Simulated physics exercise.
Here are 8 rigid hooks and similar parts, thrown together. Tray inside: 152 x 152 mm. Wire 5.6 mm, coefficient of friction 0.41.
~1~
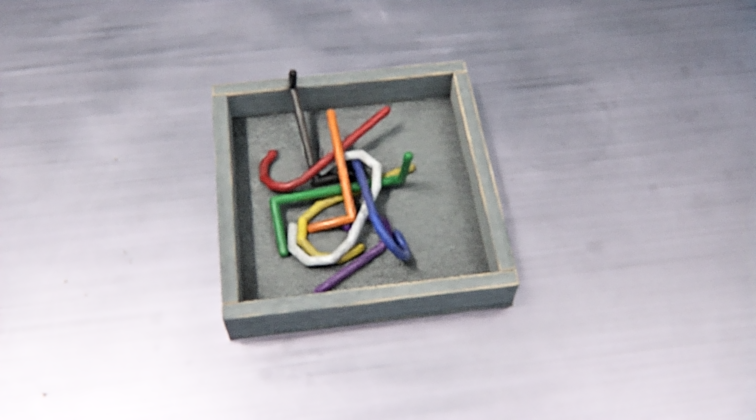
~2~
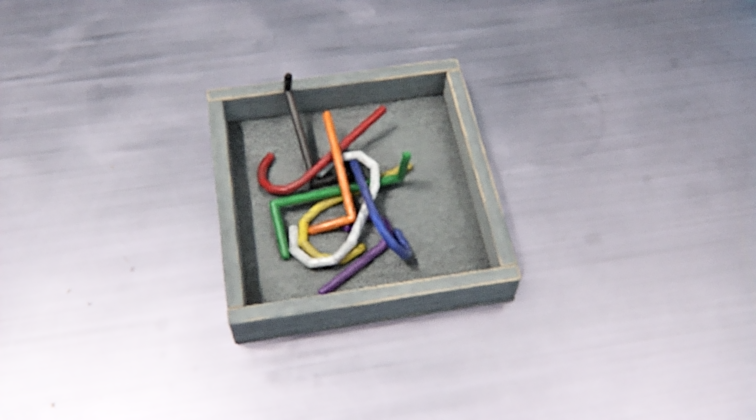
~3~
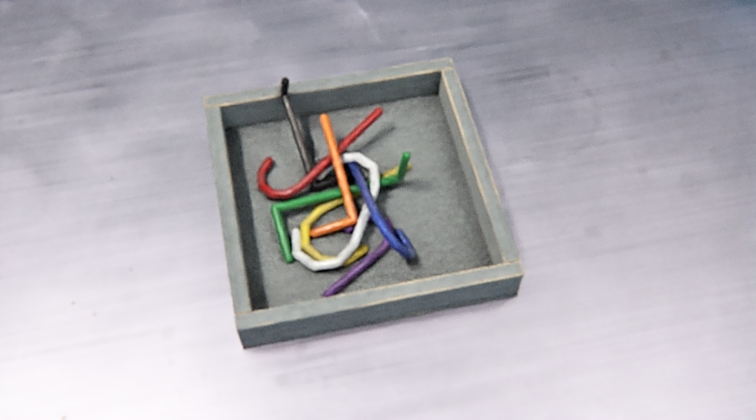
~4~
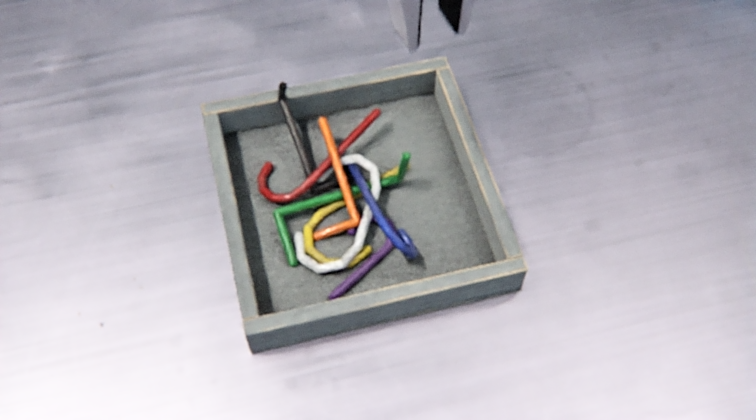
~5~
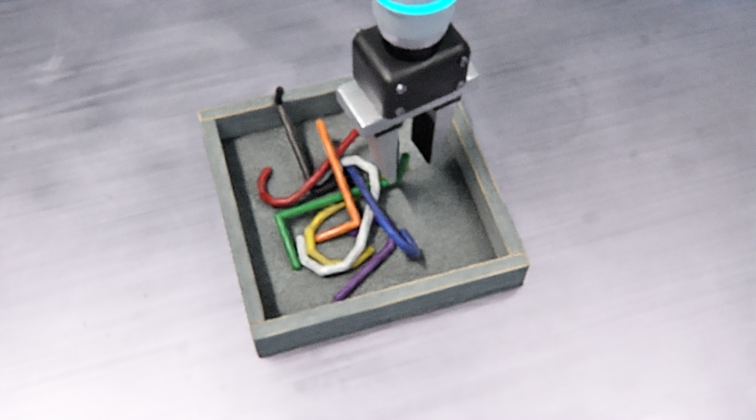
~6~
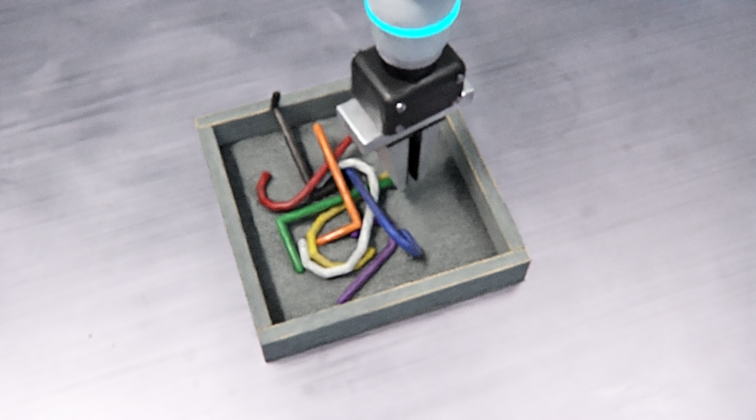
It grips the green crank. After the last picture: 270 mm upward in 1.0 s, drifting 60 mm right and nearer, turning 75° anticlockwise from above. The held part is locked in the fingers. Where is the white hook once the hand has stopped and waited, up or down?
The white hook comes up.
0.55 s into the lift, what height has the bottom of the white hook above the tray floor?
About 100 mm.
Then, 0.30 s into the lift, lowest point more than 20 mm over the tray floor, green crank 58 mm, orange key 26 mm.
Then, 0.55 s into the lift, lowest point more than 20 mm over the tray floor, green crank 159 mm, white hook 98 mm.
Then, 1.00 s into the lift, lowest point more than 20 mm over the tray floor, green crank 273 mm, white hook 204 mm.
Finally, hanging green crank 273 mm, white hook 204 mm; the other 6 are down.
